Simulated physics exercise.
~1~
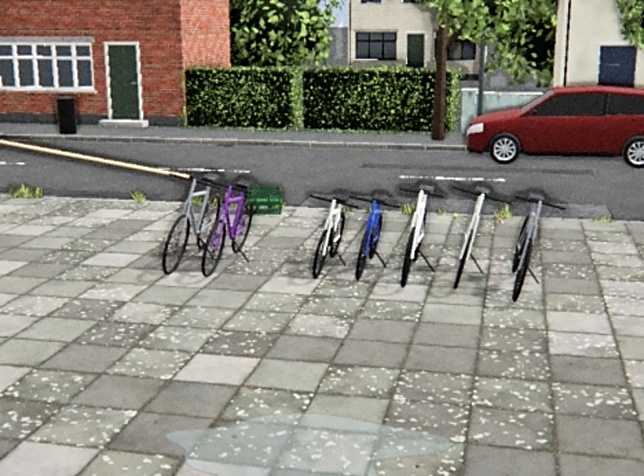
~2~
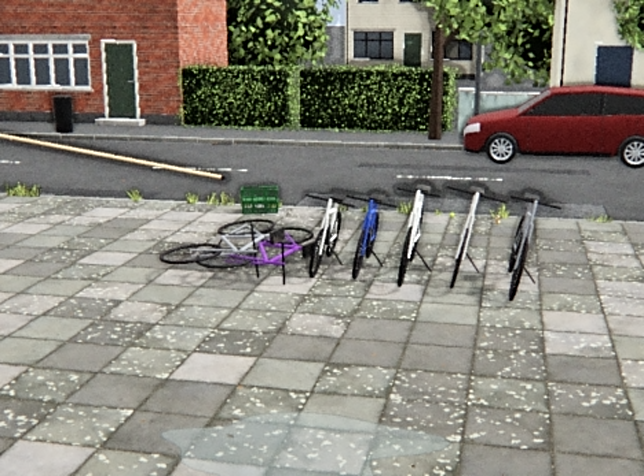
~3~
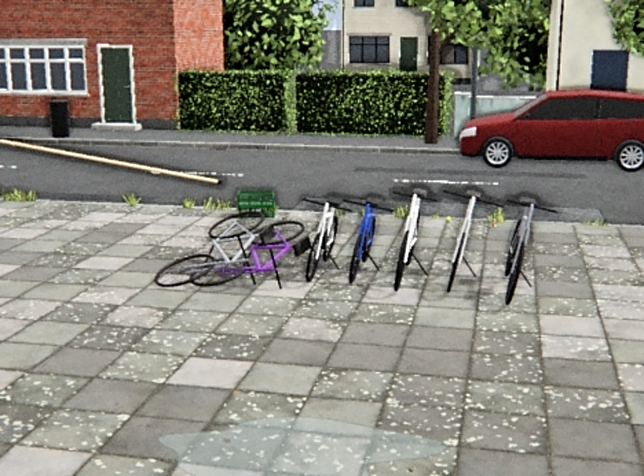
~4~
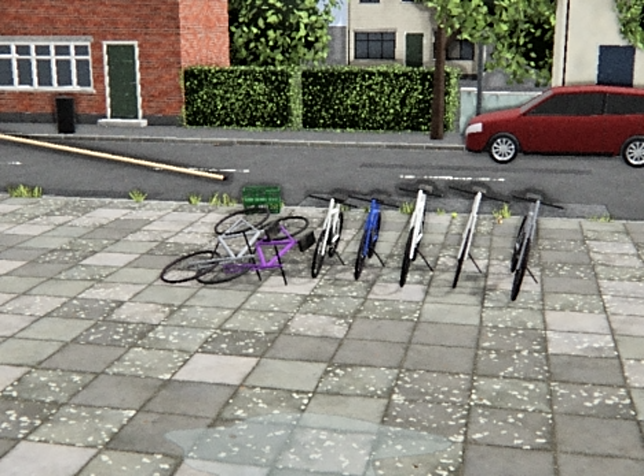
At first, seven bicycles stand in a row on the pale paving beside a road, with a long pole lying at an angle on the left, near a grey bicycle and a purple one. The pole shifts a little to the right, and those two bicycles topple over to the right, ending in a tangle beside a green crate. They then settle slightly, and the pole goes no further. The blue bicycle and the four others to the right stay upright. By the end, the grey and purple bicycles lie overlapping, and five remain standing.
